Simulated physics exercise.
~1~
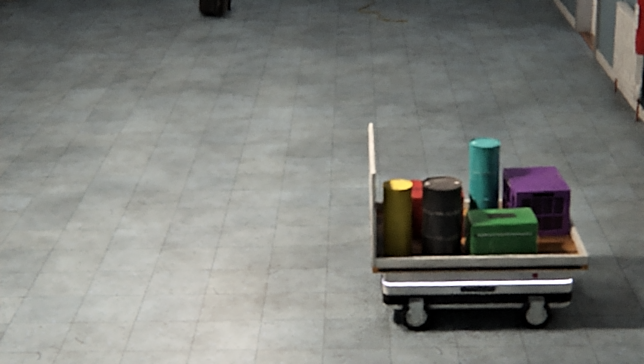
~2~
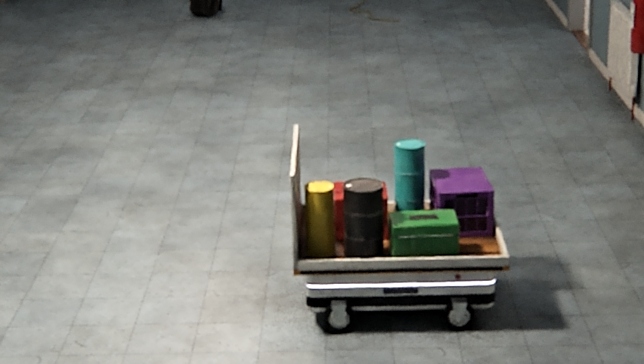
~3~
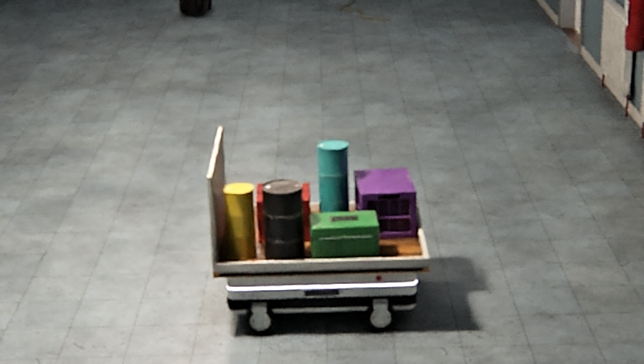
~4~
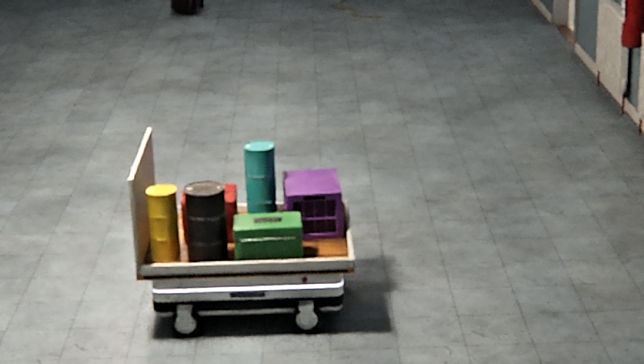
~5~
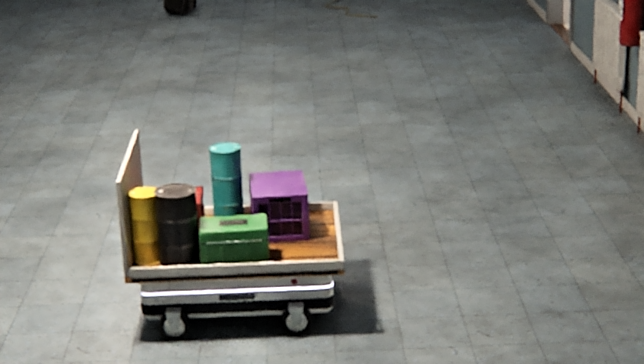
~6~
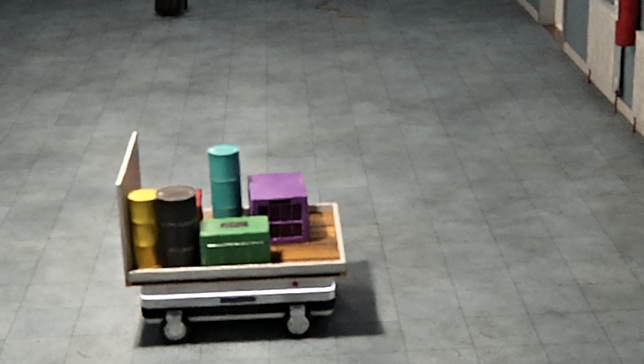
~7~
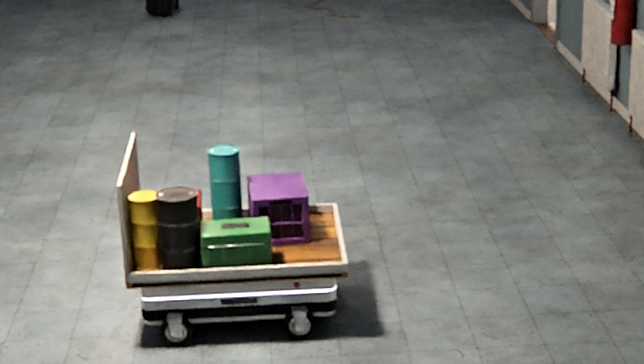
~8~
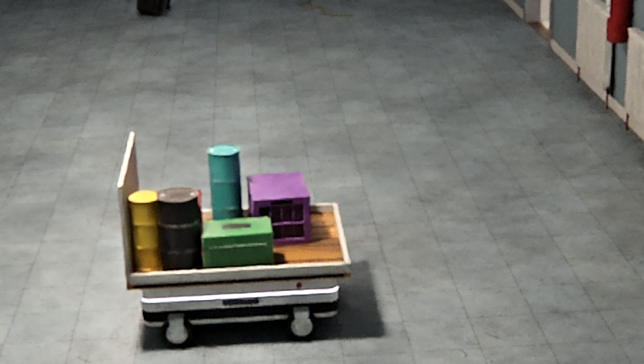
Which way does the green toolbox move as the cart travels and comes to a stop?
The green toolbox moves to the left, riding along with the cart and sliding toward the tall board as the cart stops.
